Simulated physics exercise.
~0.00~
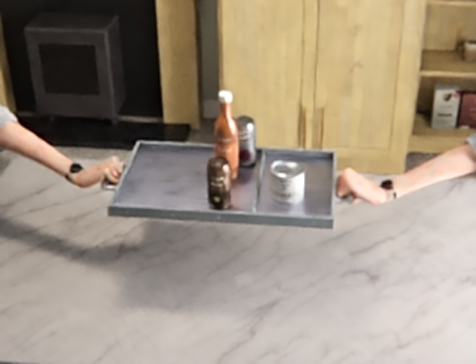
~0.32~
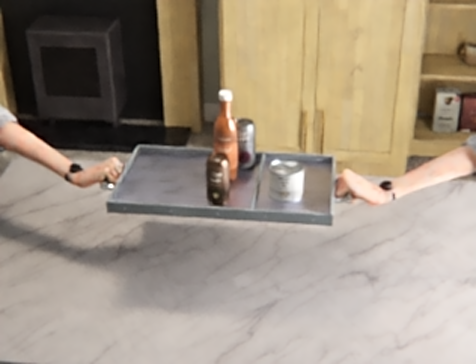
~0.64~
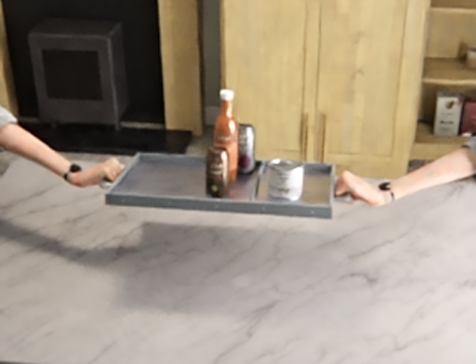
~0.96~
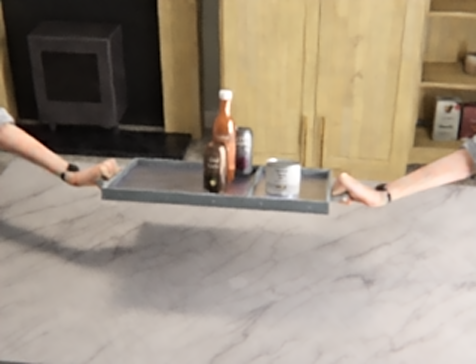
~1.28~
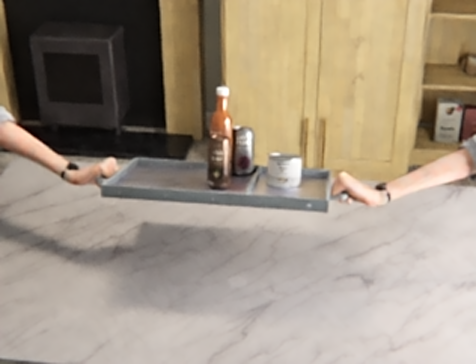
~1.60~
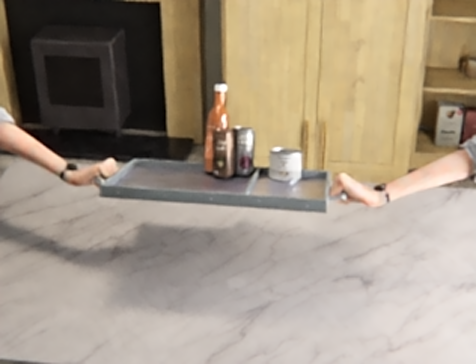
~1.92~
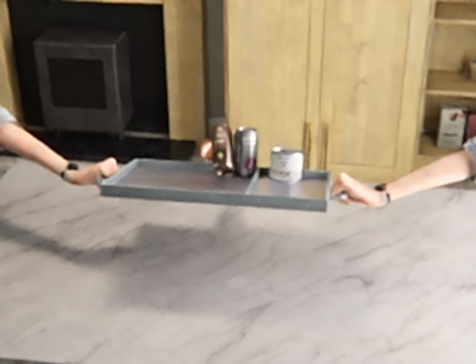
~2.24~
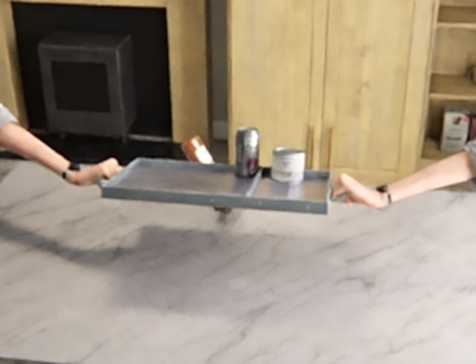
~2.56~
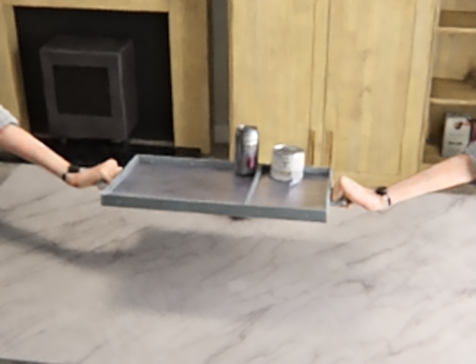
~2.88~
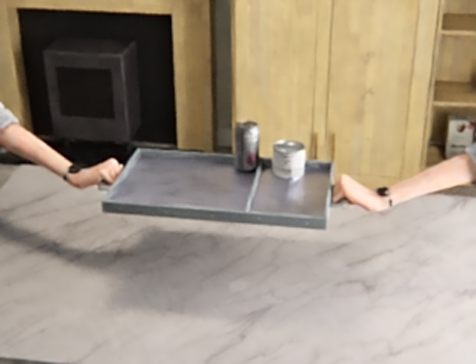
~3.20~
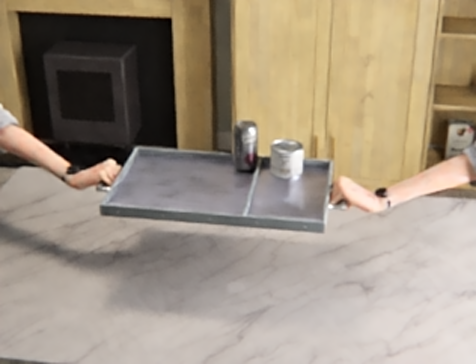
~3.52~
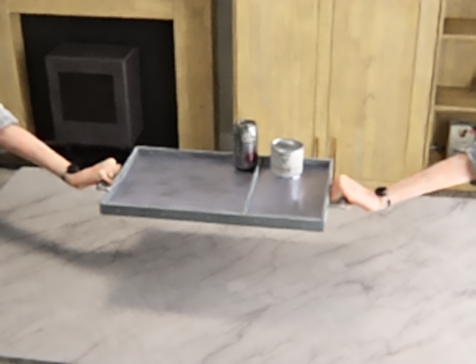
Two hands, one at each side, hold a grey tray over a pale marble-patterned table, seen from slightly above, with a dark stove and wooden cupboards behind. On it stand an orange bottle, a brown can in front, a dark grey can behind, and a white tin to the right of a low cross bar. The hands tip the tray's far edge down, and the brown can and white tin slide back. The orange bottle topples off the far edge, and the brown can follows. The tray levels again with only the grey can and white tin aboard.
